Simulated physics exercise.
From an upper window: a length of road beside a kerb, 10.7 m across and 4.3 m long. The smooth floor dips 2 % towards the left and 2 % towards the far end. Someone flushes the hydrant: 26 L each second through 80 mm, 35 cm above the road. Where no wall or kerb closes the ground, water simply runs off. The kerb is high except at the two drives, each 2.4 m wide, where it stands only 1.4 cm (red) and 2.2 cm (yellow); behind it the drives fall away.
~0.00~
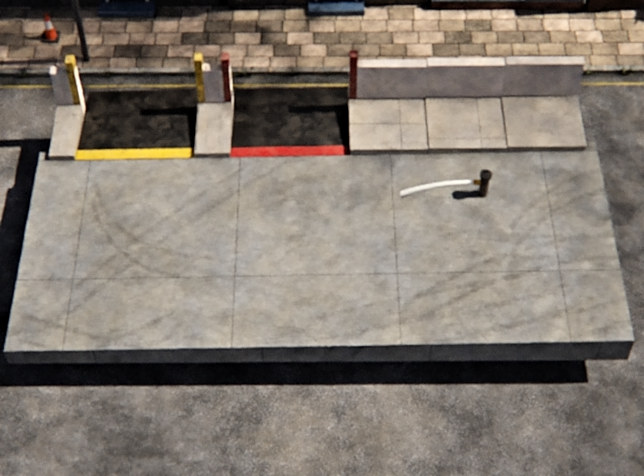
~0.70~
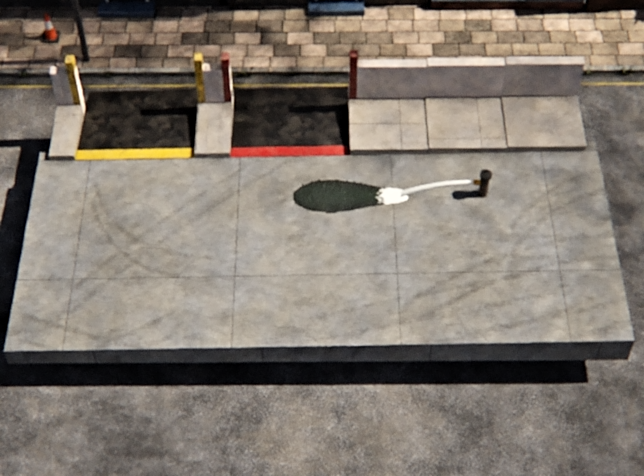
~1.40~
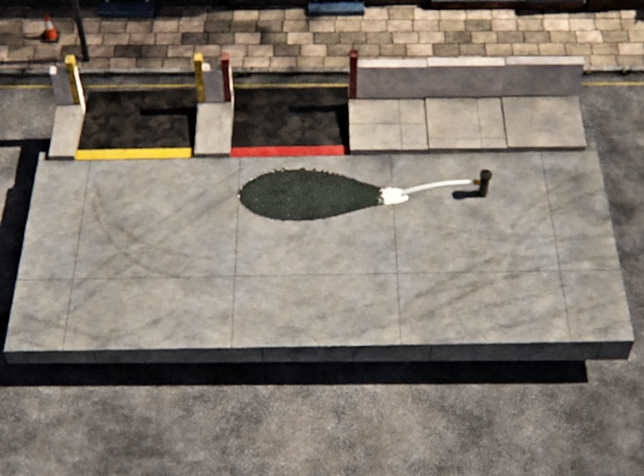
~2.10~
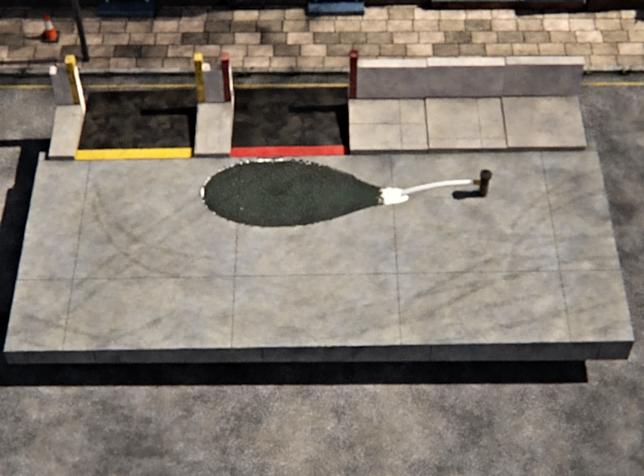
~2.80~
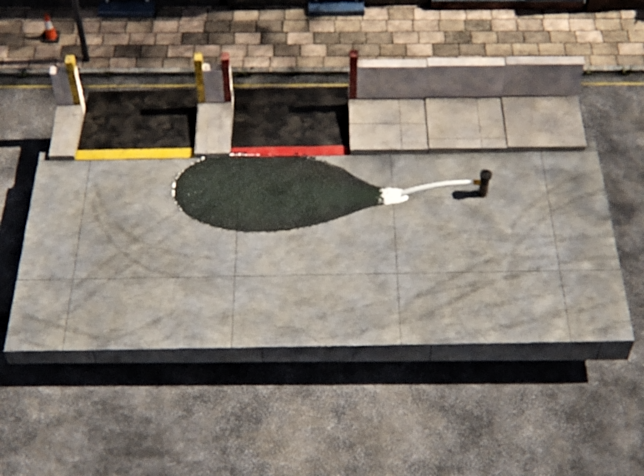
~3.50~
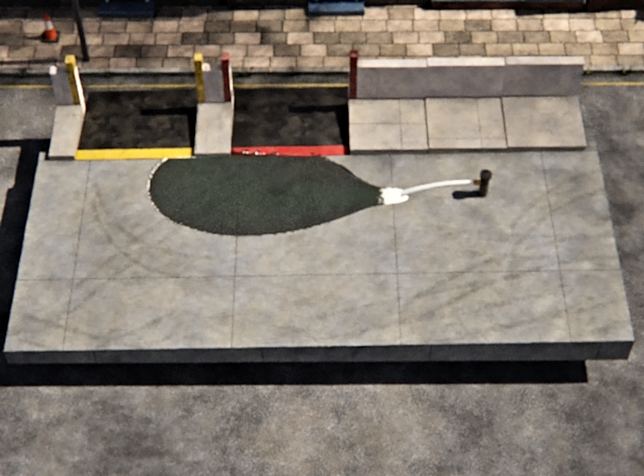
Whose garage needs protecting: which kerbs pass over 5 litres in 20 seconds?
One by one: At the red drive it passes the limit; at the yellow drive it exceeds the limit.
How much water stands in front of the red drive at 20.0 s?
Roughly 1.5 cm deep.
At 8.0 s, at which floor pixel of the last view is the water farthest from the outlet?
Around (51, 161).
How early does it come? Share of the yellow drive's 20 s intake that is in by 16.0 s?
Some 70 per cent by then.
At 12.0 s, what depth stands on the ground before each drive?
In cm: Red 1.5, yellow 3.5.
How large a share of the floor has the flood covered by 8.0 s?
About 25 per cent.
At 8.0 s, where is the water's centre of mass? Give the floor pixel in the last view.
Near (194, 186).
After 5.0 s water covers 15 % of the floor and is deepest (4 cm) near (395, 196); red drive 1.3 cm at the lowered kerb, 0 L in, yellow drive 2.3 cm at the lowered kerb, 0 L in.
After 8.0 s water covers 25 % of the floor and is deepest (4 cm) near (78, 161); red drive 1.5 cm at the lowered kerb, 3 L in, yellow drive 3.4 cm at the lowered kerb, 5 L in.
After 12.0 s water covers 25 % of the floor and is deepest (5 cm) near (78, 161); red drive 1.5 cm at the lowered kerb, 6 L in, yellow drive 3.5 cm at the lowered kerb, 19 L in.
After 16.0 s water covers 25 % of the floor and is deepest (5 cm) near (78, 161); red drive 1.5 cm at the lowered kerb, 10 L in, yellow drive 3.5 cm at the lowered kerb, 34 L in.
After 20.0 s water covers 25 % of the floor and is deepest (5 cm) near (78, 161); red drive 1.5 cm at the lowered kerb, 13 L in, yellow drive 3.5 cm at the lowered kerb, 49 L in.
